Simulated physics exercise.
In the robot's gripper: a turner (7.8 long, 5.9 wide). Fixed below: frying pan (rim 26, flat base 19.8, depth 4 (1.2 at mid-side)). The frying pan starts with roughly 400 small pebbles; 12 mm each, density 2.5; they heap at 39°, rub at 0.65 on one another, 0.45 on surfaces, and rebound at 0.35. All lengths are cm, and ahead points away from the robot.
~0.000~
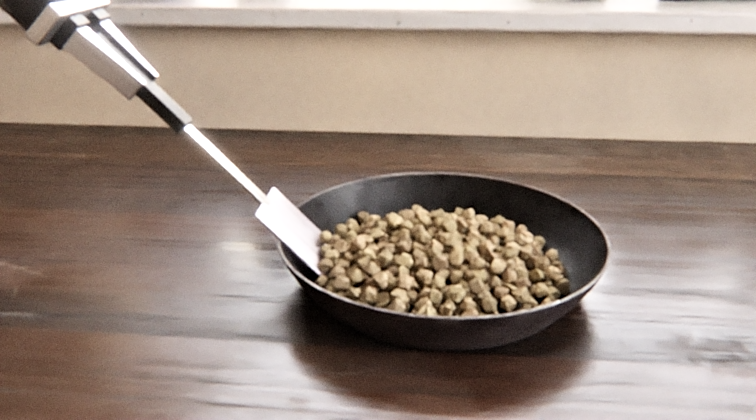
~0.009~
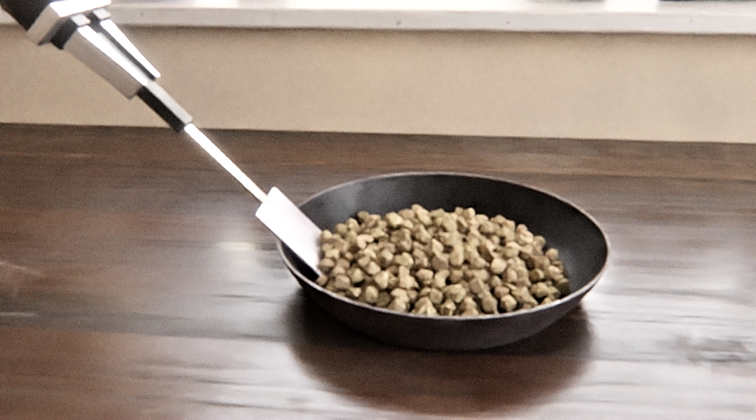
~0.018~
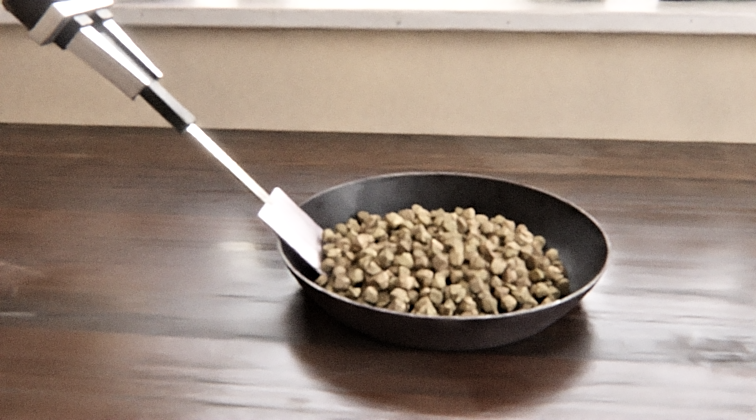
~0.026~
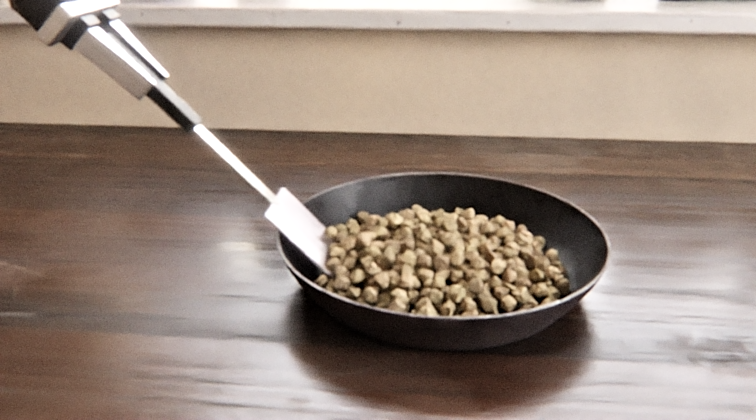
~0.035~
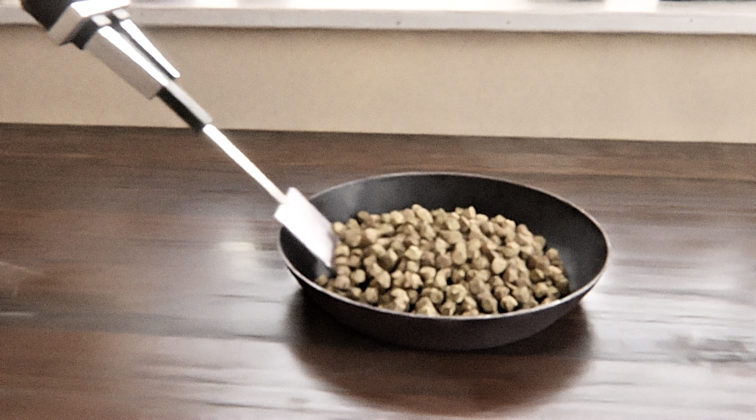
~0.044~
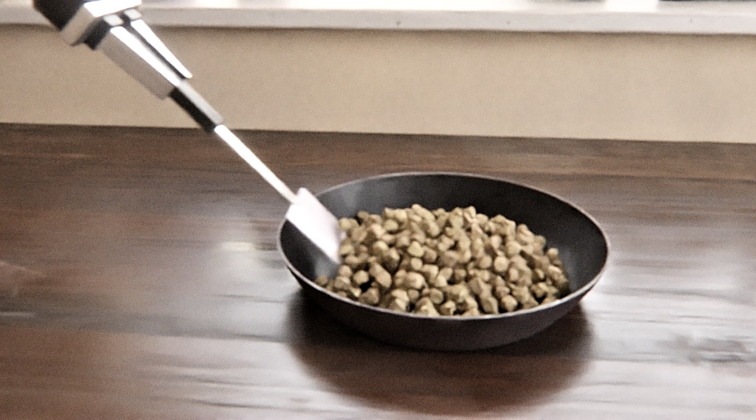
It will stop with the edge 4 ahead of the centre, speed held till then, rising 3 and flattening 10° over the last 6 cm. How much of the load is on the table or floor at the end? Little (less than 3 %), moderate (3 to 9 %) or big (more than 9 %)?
Answer: Moderate; 3 to 9 % of the small pebbles finish on the table or floor.
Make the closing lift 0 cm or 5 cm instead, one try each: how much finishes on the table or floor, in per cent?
Some 0 and 10 per cent.
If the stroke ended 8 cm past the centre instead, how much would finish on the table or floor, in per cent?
It would be near 15 per cent.
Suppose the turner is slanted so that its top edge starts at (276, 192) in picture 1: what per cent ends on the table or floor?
Some 5 per cent.
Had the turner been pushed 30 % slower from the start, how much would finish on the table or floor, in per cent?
In that case some 0 per cent.
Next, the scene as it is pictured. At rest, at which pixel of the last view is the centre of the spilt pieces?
At about (739, 294).
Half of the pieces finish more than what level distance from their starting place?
About 2 cm.
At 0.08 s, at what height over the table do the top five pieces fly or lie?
Roughly 5 cm.
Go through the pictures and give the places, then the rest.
Turner top edge at (264, 201), sloping 46°; upper third of the load around (438, 255), from x 320 to 560, top at y 210; 405 in the frying pan, in the first picture.
Turner top edge at (265, 201), sloping 46°; upper third of the load around (438, 255), from x 320 to 560, top at y 210, in the second picture.
Turner top edge at (268, 201), sloping 46°; upper third of the load around (436, 255), from x 320 to 560, top at y 210, in the third picture.
Turner top edge at (274, 201), sloping 46°; upper third of the load around (435, 253), from x 320 to 560, top at y 210, in the fourth picture.
Turner top edge at (284, 202), sloping 46°; upper third of the load around (433, 251), from x 320 to 560, top at y 210, in the fifth picture.
Turner top edge at (295, 202), sloping 46°; upper third of the load around (432, 247), from x 320 to 560, top at y 210; 405 in the frying pan, in the sixth picture.
By 0.08 s, sloping 46°, highest piece 5 above the table; 405 in the frying pan.
By 0.11 s, sloping 42°, highest piece 6 above the table; 405 in the frying pan.
By 0.32 s, sloping 36°, highest piece 6 above the table; 387 in the frying pan, 14 on the table or floor, 4 on the blade or in flight.
By 1.37 s, sloping 36°, highest piece 5 above the table; 387 in the frying pan, 18 on the table or floor.
Final count, 387 in the frying pan, 18 on the table or floor. That is 4 % on the table or floor.
